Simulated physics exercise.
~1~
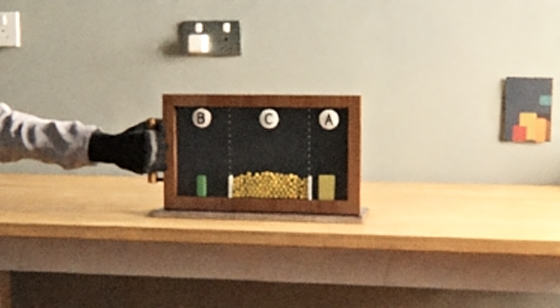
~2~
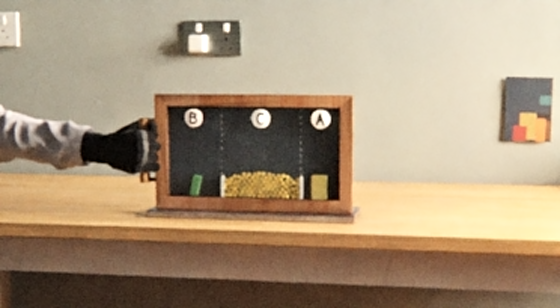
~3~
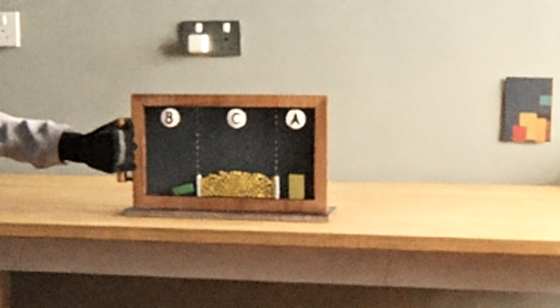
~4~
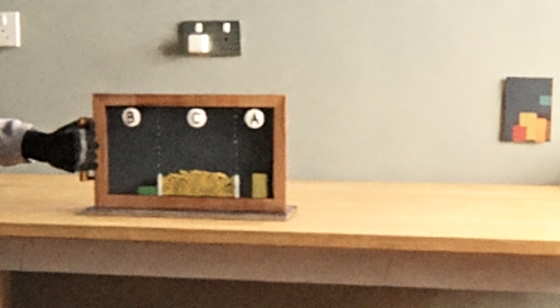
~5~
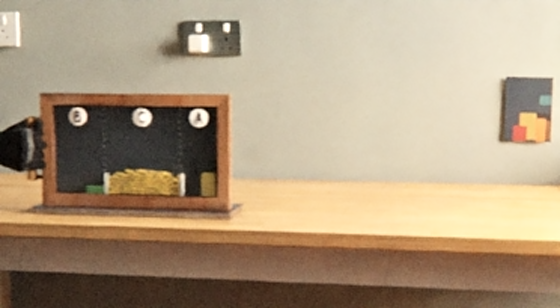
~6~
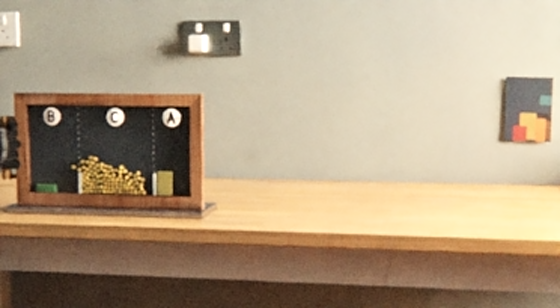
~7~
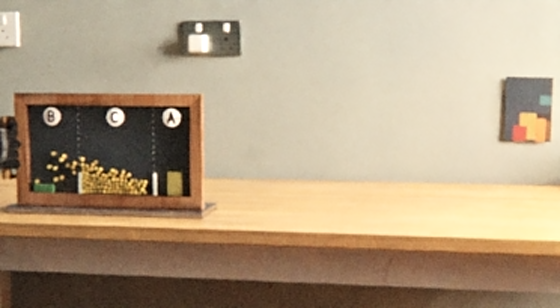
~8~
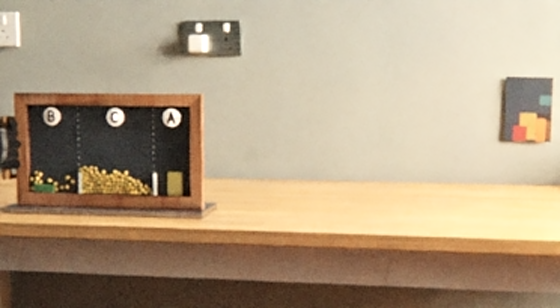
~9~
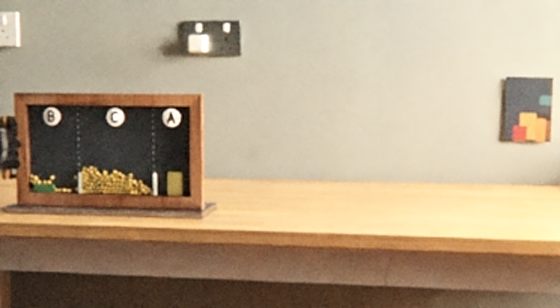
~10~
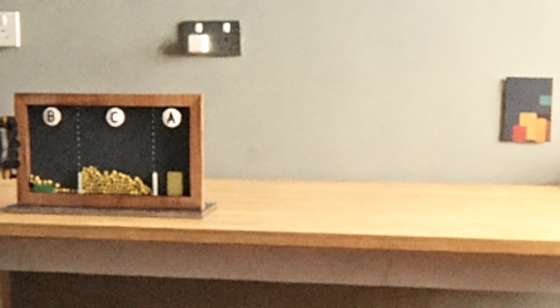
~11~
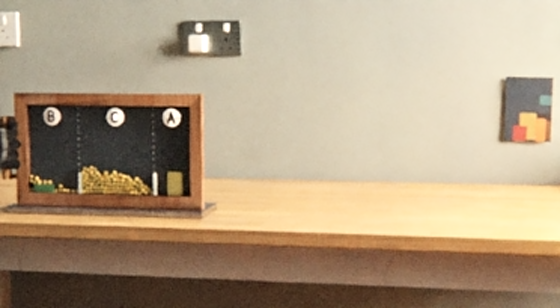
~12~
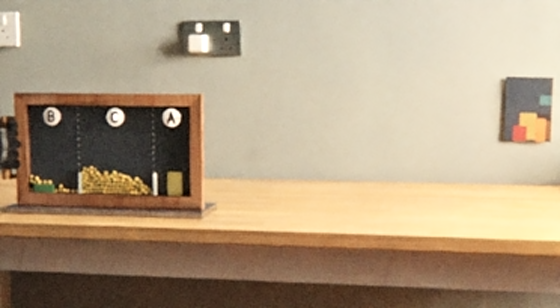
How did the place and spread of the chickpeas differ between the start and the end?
At the start they lay in an even heap in strip C, with the tray near the middle of the view. At the end they were far over to the left with the tray, mostly still in C but with some in strip B around the fallen green block.
A wooden-framed tray of dried chickpeas slid left along a table, pushed along by a gloved hand, and the green block inside toppled over. When the tray stopped, some chickpeas spilled into strip B, while most stayed in C.
